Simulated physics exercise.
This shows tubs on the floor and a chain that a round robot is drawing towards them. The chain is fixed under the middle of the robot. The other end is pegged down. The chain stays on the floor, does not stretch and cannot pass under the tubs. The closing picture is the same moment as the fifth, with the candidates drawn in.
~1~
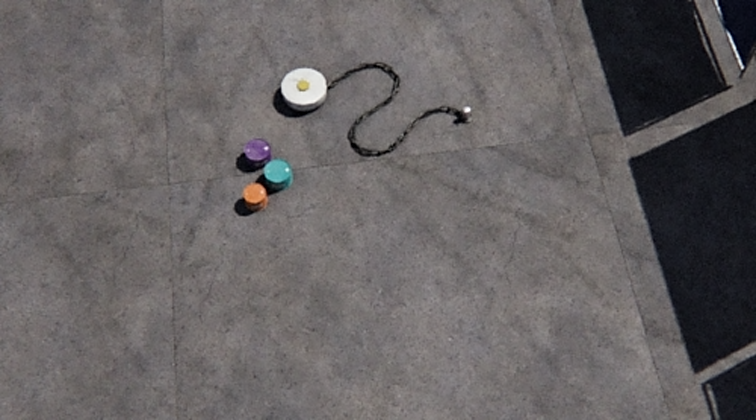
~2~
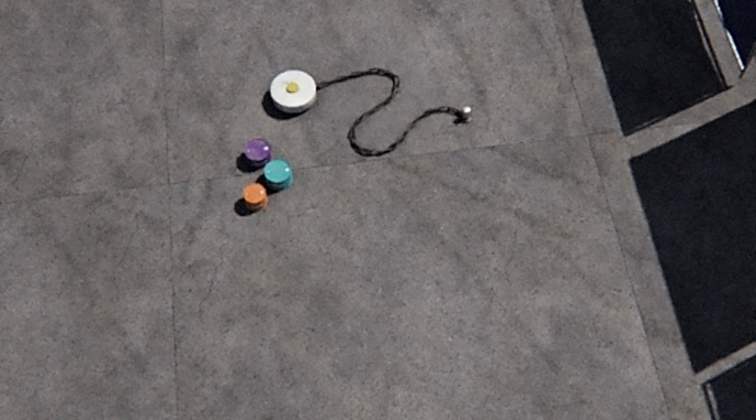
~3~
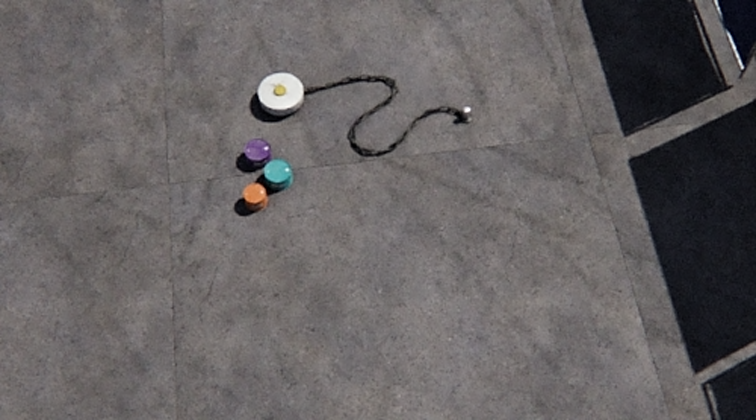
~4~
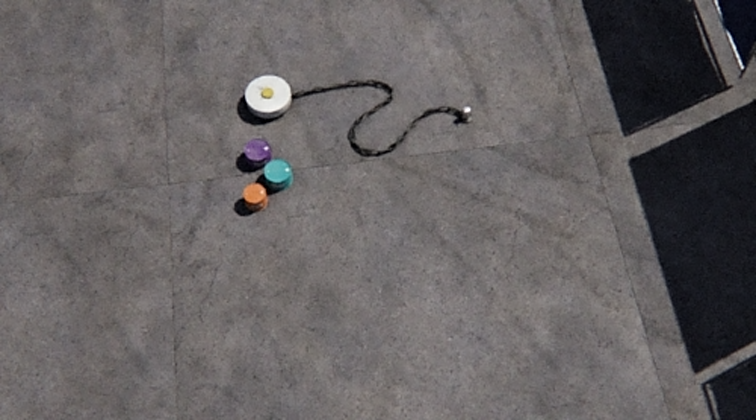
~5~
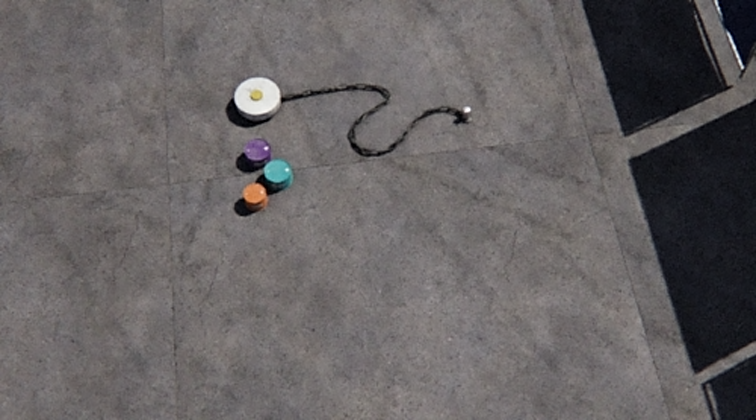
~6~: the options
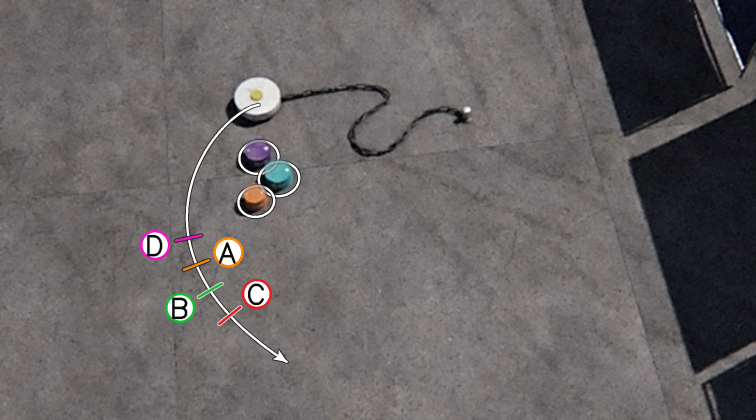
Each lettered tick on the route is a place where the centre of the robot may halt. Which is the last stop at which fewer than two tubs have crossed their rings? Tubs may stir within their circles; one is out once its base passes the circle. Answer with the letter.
It can go as far as A.
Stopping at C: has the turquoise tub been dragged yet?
By then, yes.
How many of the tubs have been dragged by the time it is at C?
By then, three.
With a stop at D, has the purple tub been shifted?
By then, no.
On the marked copy, A at (197, 265); B at (210, 290); C at (230, 316); D at (189, 238); the route from (259, 105) via (188, 235) to (287, 362).
Following A. Soon after the start, robot (207, 142).
Later, robot (186, 205).
In the end, robot (195, 261); none over the rings.
As for the rest, B has two over the rings; C has three over the rings; D is within the limit but short.
